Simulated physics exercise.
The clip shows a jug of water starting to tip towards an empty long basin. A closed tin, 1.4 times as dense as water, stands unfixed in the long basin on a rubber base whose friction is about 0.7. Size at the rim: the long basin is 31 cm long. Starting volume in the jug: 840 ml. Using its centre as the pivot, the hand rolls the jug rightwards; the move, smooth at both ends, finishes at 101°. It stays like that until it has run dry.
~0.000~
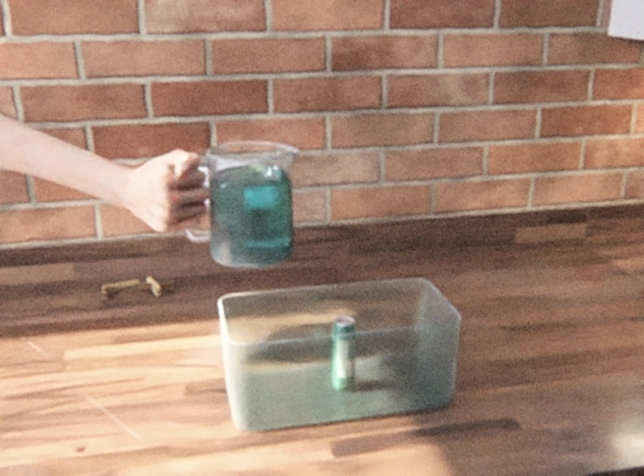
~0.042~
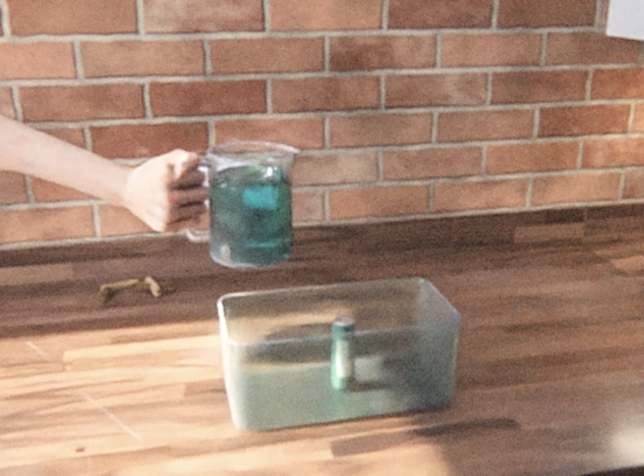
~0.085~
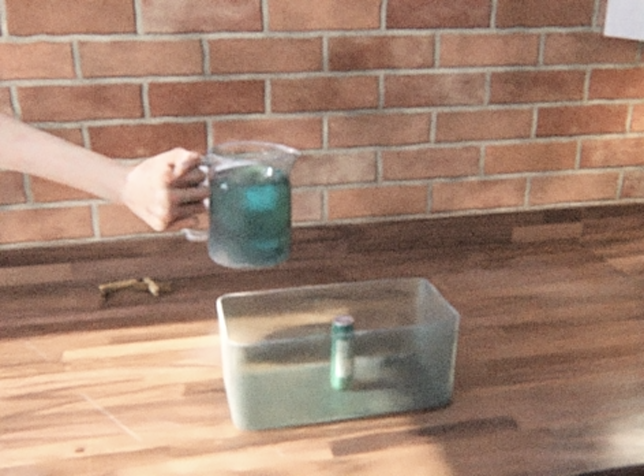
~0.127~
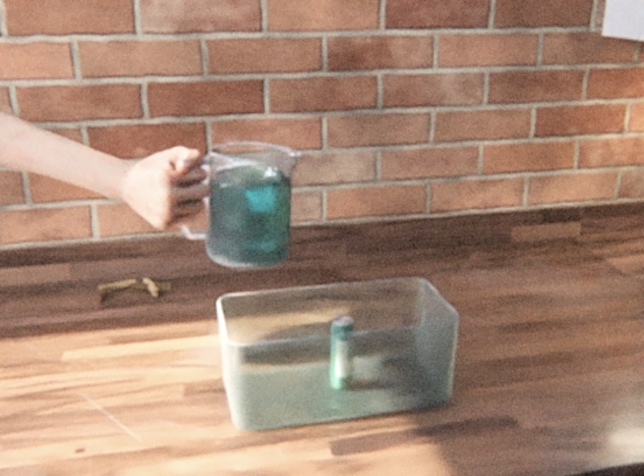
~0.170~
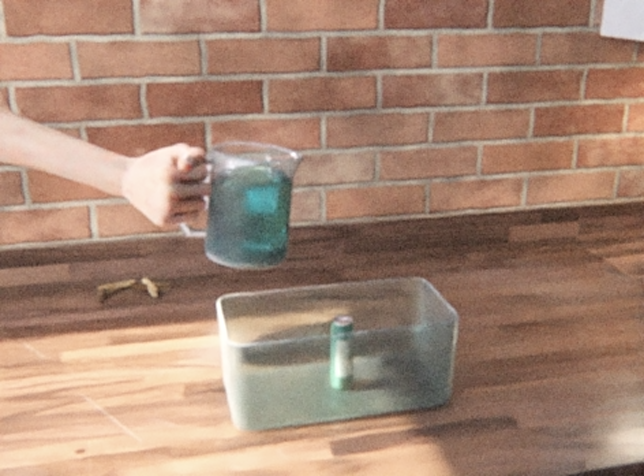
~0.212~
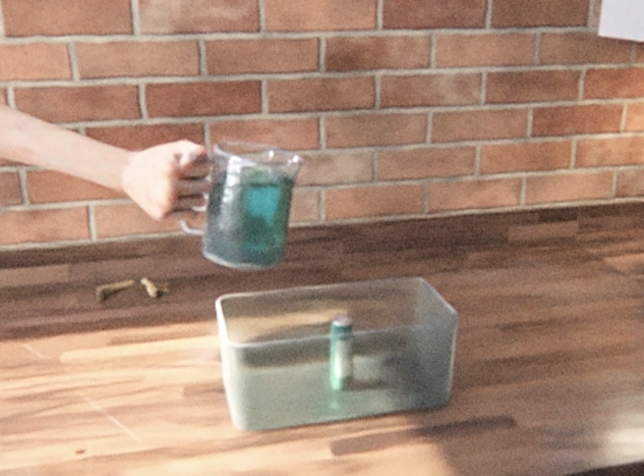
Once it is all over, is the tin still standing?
Yes.
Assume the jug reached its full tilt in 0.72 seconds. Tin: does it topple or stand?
So the tin will hold steady.
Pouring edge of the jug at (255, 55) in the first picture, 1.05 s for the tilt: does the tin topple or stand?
After that, the tin stays vertical.
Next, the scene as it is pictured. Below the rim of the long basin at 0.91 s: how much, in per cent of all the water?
Looks like about 30 % of the whole amount.
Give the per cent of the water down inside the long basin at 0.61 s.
Roughly 0 percent of it.
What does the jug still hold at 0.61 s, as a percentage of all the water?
At that time about 92 in a hundred parts are still held.
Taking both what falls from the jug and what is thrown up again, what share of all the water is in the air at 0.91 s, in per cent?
I'd say some 24 per cent is in the air.
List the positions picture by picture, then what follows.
The first picture shows tilt 0°; pouring edge (299, 150); surface from (211, 175) to (288, 171); the long basin's rim runs from (224, 321) to (444, 299); the tin's top is at (344, 323).
The second picture shows tilt 0°; pouring edge (299, 150); surface from (210, 175) to (287, 171).
The third picture shows tilt 2°; pouring edge (299, 152); surface from (210, 175) to (287, 172).
The fourth picture shows tilt 4°; pouring edge (301, 153); surface from (211, 176) to (288, 172).
The fifth picture shows tilt 6°; pouring edge (303, 156); surface from (212, 176) to (290, 173).
The sixth picture shows tilt 10°; pouring edge (305, 160); surface from (213, 178) to (292, 173).
After 0.61 s the tilt is 64° and 92 per cent is still to pour; the tin stands where it began.
After 0.91 s the tilt is 97° and 46 per cent is still to pour; the tin stands where it began.
After 1.22 s the tilt is 101° and 10 per cent is still to pour; the tin stands where it began.
After 1.55 s the tilt is 101° and 1 per cent is still to pour; the tin stands where it began.
In the end the tin stands where it began.
